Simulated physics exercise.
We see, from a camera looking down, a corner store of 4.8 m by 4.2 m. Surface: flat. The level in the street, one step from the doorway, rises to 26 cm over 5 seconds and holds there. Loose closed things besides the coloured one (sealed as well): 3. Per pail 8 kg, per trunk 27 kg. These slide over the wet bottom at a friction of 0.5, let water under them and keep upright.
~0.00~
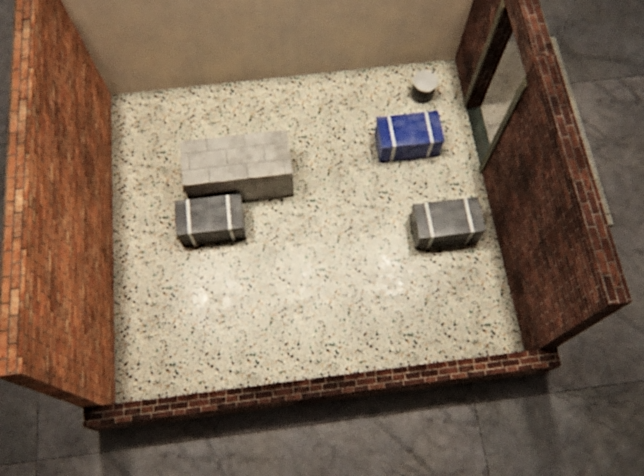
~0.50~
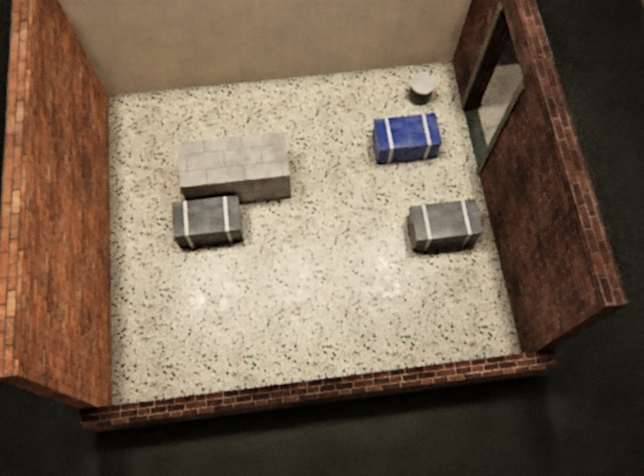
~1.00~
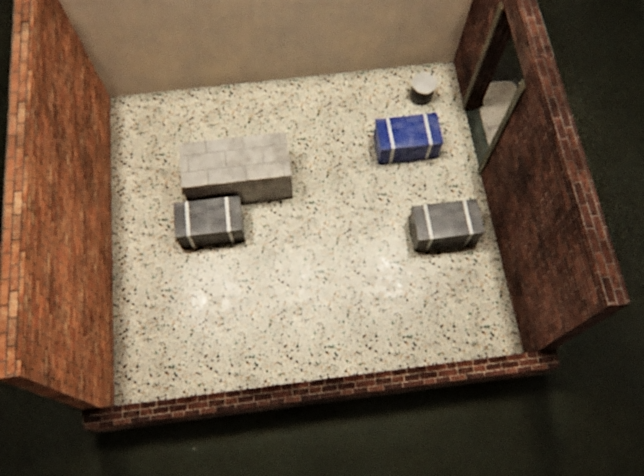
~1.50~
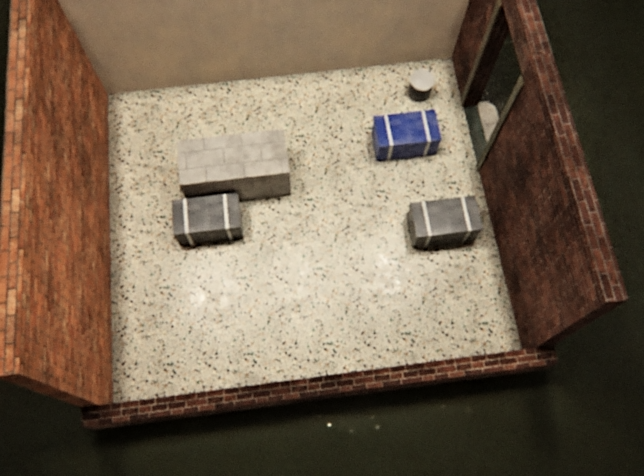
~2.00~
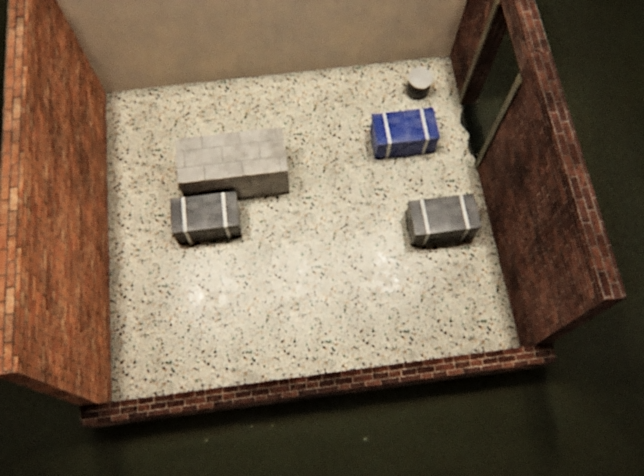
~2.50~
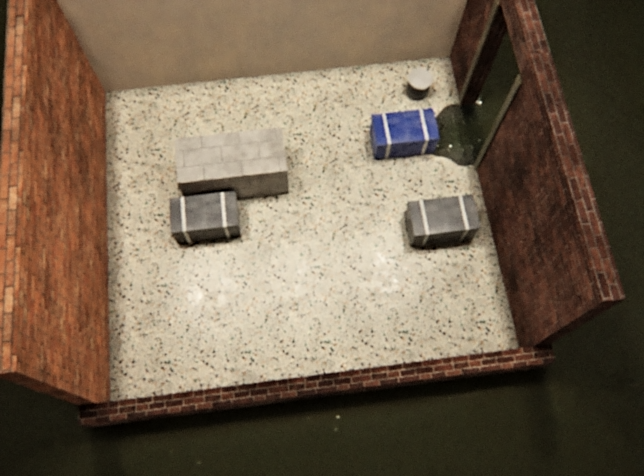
Dark water surrounded a small brick-walled room where the paving had been, then crept in through the doorway on the right, reaching the floor beside the blue trunk, while everything inside stayed put.
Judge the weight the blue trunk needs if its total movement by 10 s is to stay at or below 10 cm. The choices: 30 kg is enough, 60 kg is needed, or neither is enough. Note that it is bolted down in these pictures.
Prediction: Only the greater amount steadies it.
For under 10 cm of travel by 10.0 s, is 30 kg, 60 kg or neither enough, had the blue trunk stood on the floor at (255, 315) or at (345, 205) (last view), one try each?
The small mass already works; the big mass is needed.
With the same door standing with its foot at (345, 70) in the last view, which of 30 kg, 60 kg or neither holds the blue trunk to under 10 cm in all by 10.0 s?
The big mass is needed.
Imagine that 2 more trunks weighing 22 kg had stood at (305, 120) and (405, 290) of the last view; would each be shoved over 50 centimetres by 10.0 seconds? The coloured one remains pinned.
In order: Within the mark, within the mark.
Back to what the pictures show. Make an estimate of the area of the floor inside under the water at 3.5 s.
That flooded area is roughly 1.5 m2.
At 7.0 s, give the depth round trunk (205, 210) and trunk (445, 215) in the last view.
I'd estimate 3 cm for the first and 4 cm for the second.
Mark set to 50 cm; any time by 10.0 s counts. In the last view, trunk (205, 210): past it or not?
Result: Limit not reached.
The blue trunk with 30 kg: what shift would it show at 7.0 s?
About 80 cm.
After 3.5 s the blue trunk would be 0 cm from its start with 30 kg and 0 cm from its start with 60 kg; 4 cm of water round it then.
After 4.5 s the blue trunk would be 6 cm from its start with 30 kg and 0 cm from its start with 60 kg; 5 cm of water round it then.
After 7.0 s the blue trunk would be 82 cm from its start with 30 kg and 0 cm from its start with 60 kg; 6 cm of water round it then.
After 10.0 s the blue trunk would be 112 cm from its start with 30 kg and 0 cm from its start with 60 kg; 7 cm of water round it then.
